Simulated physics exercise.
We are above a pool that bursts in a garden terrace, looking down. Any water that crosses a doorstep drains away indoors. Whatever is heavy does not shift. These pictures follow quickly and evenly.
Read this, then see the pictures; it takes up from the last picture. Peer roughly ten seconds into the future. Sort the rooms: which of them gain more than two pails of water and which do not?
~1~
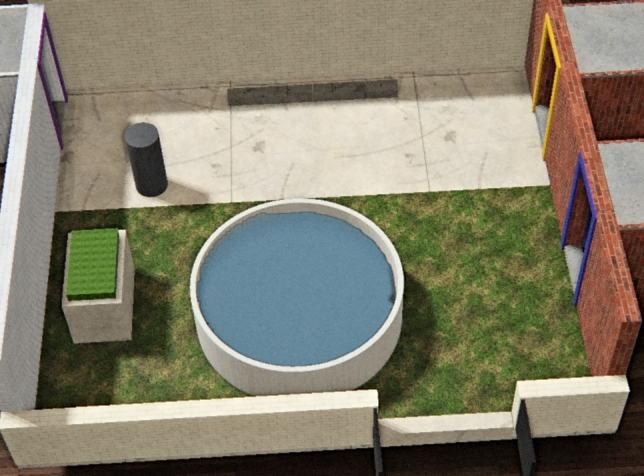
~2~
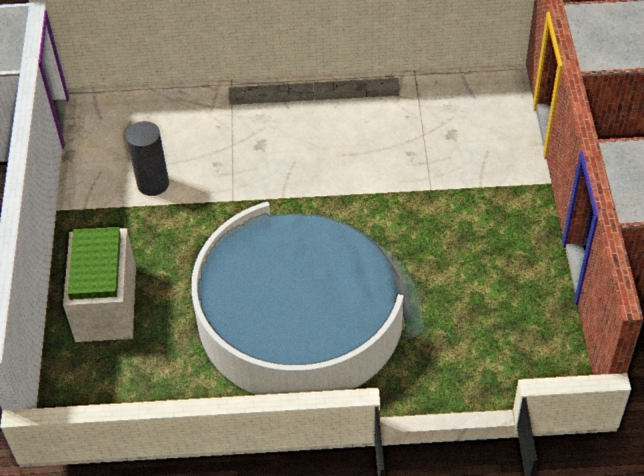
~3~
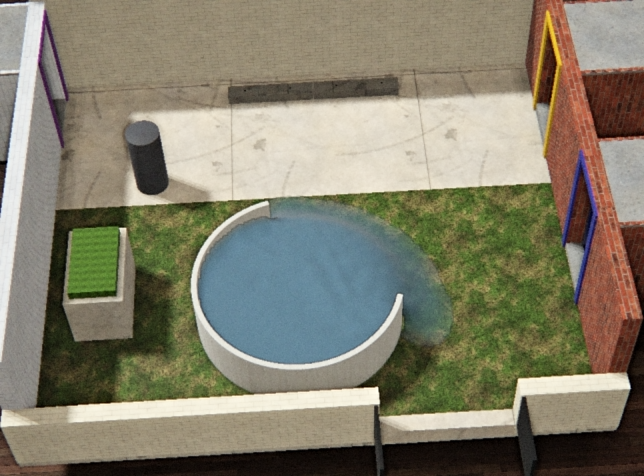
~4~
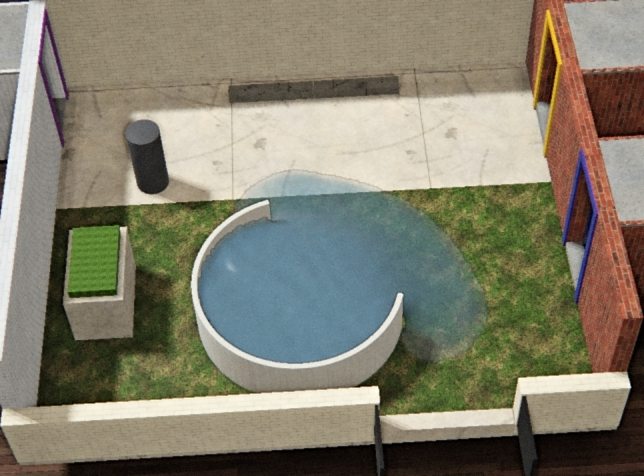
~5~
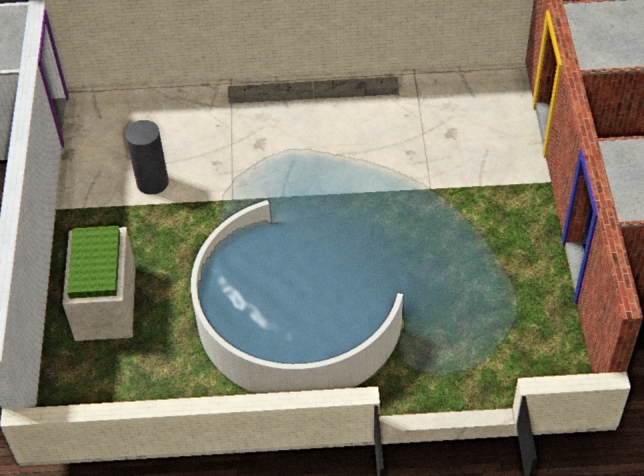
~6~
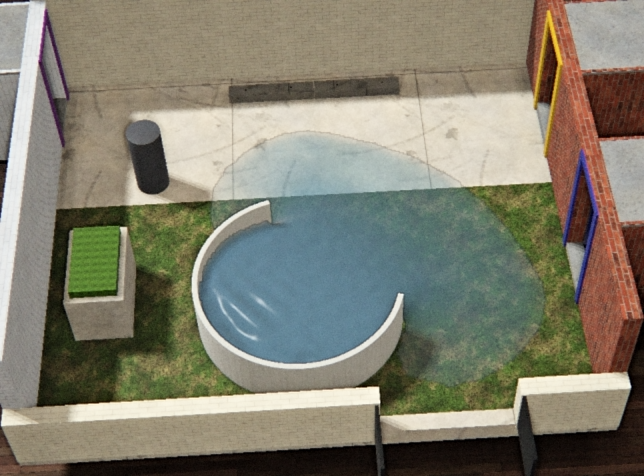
The blue door gains more; the purple door gains more; the yellow door gains more.
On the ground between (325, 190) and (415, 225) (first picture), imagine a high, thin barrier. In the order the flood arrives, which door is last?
The one in purple.
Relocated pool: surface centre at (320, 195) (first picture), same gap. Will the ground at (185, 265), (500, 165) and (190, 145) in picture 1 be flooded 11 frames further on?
Going through the three places: Out of reach, in the spill, in the spill.
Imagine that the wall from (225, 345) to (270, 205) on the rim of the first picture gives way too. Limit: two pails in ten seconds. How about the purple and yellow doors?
Taking them in turn, the purple door overshoots, then the yellow door comes in low.
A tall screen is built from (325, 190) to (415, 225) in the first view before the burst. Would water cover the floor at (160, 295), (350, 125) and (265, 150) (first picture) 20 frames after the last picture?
The first is still bare, the second inundated and the third inundated.
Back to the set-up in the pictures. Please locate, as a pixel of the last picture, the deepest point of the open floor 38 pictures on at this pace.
Roughly at pixel (64, 142).
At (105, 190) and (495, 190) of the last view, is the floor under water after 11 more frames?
Same order as asked: Dry as before, drenched.
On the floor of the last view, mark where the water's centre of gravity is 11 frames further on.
Roughly at (388, 228).
A moment on, water covers 55 % of the floor; the blue door under two buckets in, the purple door not reached, the yellow door not reached.
Next, water covers 60 % of the floor; the blue door over two buckets in, the purple door not reached, the yellow door wet at the sill, nothing in.
Then, water covers 65 % of the floor; the blue door far over two buckets in, the purple door wet at the sill, nothing in, the yellow door over two buckets in.
Later, water covers 80 % of the floor; the blue door far over two buckets in, the purple door under two buckets in, the yellow door far over two buckets in.
In the end, water covers 95 % of the floor; the blue door far over two buckets in, the purple door far over two buckets in, the yellow door far over two buckets in.
